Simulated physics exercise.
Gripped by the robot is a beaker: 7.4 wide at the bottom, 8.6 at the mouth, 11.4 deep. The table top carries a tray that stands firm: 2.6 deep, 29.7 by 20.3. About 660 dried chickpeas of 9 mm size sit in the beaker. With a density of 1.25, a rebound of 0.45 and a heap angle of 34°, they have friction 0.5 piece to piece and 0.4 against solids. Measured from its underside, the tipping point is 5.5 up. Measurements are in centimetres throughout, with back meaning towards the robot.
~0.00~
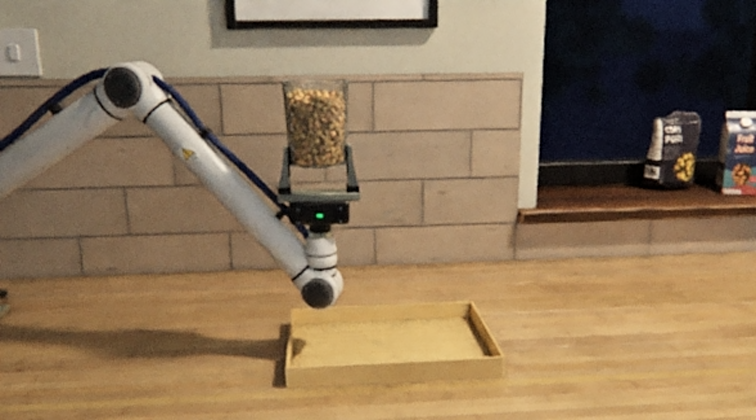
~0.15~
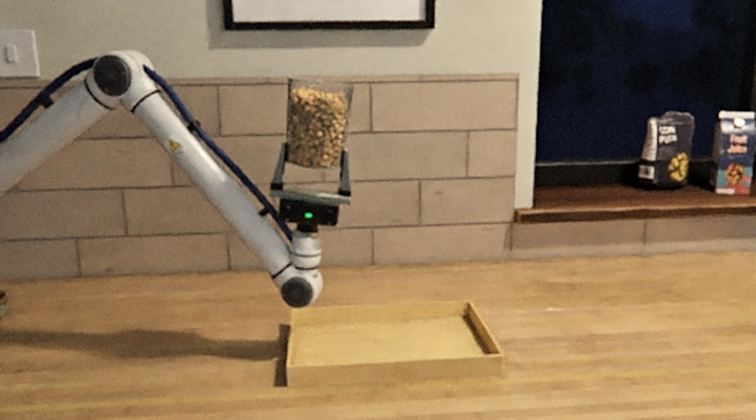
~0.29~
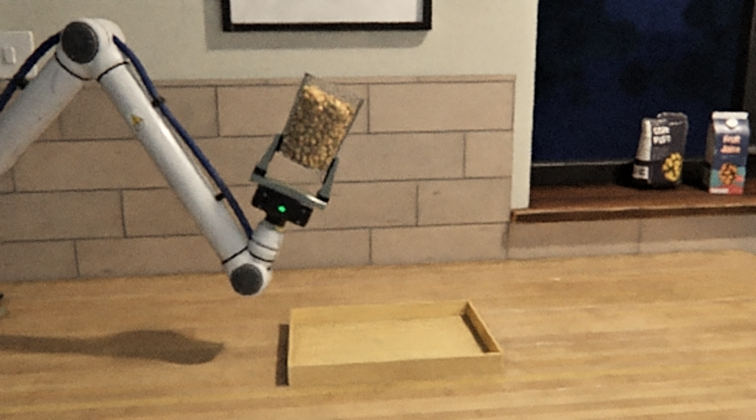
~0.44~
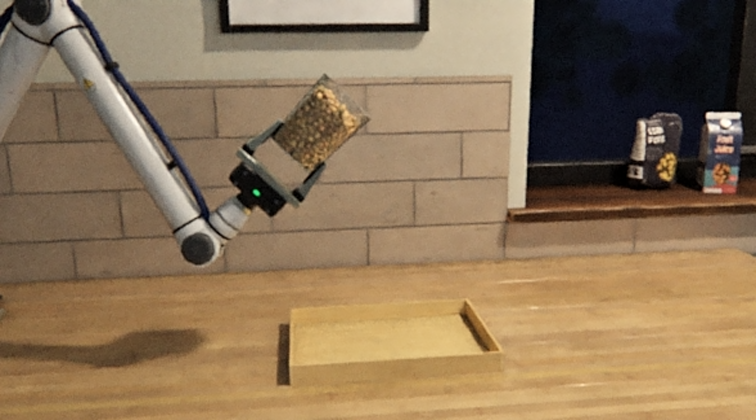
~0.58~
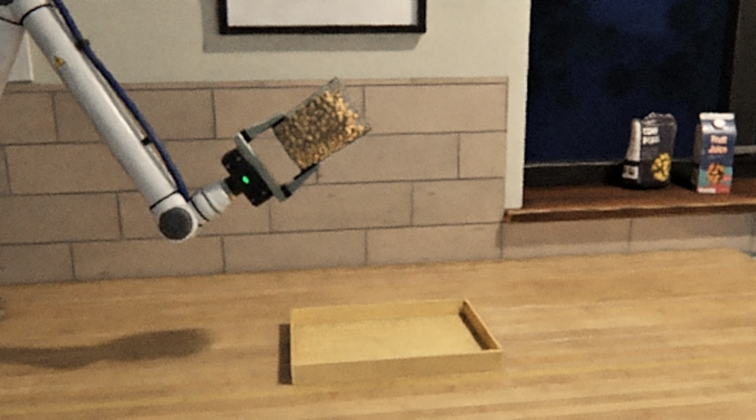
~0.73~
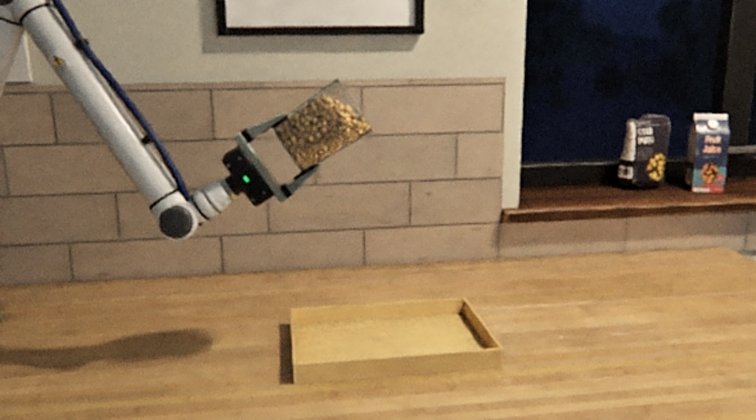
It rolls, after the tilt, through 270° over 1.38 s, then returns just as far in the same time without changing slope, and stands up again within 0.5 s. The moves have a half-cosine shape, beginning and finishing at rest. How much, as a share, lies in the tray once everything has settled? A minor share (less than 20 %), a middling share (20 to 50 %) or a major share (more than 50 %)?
A minor share.
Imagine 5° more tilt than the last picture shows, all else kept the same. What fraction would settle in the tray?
It would come to roughly 10 percent.
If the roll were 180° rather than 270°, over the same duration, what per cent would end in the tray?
Around 5 %.
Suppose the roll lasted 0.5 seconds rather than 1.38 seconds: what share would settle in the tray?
Estimated share: Close to 0 %.
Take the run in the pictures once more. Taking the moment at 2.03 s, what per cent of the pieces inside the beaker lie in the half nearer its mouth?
I'd say about 45 %, give or take.
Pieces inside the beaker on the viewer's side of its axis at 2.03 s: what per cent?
I'd say about 45 per cent sits in the front half.
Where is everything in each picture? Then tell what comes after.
The first frame shows the beaker middle at (317, 124), upright; upper third of the load around (316, 106), from x 290 to 345, top at y 95; 658 in the beaker.
The second frame shows the beaker middle at (317, 124), tipped 7°; upper third of the load around (317, 107), from x 290 to 345, top at y 95.
The third frame shows the beaker middle at (318, 125), tipped 26°; upper third of the load around (319, 110), from x 285 to 350, top at y 90.
The fourth frame shows the beaker middle at (319, 126), tipped 46°; upper third of the load around (321, 112), from x 280 to 355, top at y 90.
The fifth frame shows the beaker middle at (320, 127), tipped 57°; upper third of the load around (322, 114), from x 280 to 360, top at y 95.
The sixth frame shows the beaker middle at (320, 128), tipped 58°; upper third of the load around (322, 116), from x 280 to 365, top at y 100; 658 in the beaker.
After 2.03 s, tipped 58°, highest piece 39 above the table; 645 in the beaker, 8 in the tray, 5 in flight or on a rim.
After 3.34 s, tipped 58°, highest piece 39 above the table; 630 in the beaker, 22 in the tray, 1 on the table or floor, 5 in flight or on a rim.
After 4.19 s, upright, highest piece 40 above the table; 629 in the beaker, 28 in the tray, 1 on the table or floor.
After 4.89 s, upright, highest piece 40 above the table; 629 in the beaker, 28 in the tray, 1 on the table or floor.
In the end, 629 in the beaker, 28 in the tray, 1 on the table or floor. That is 4 % in the tray.
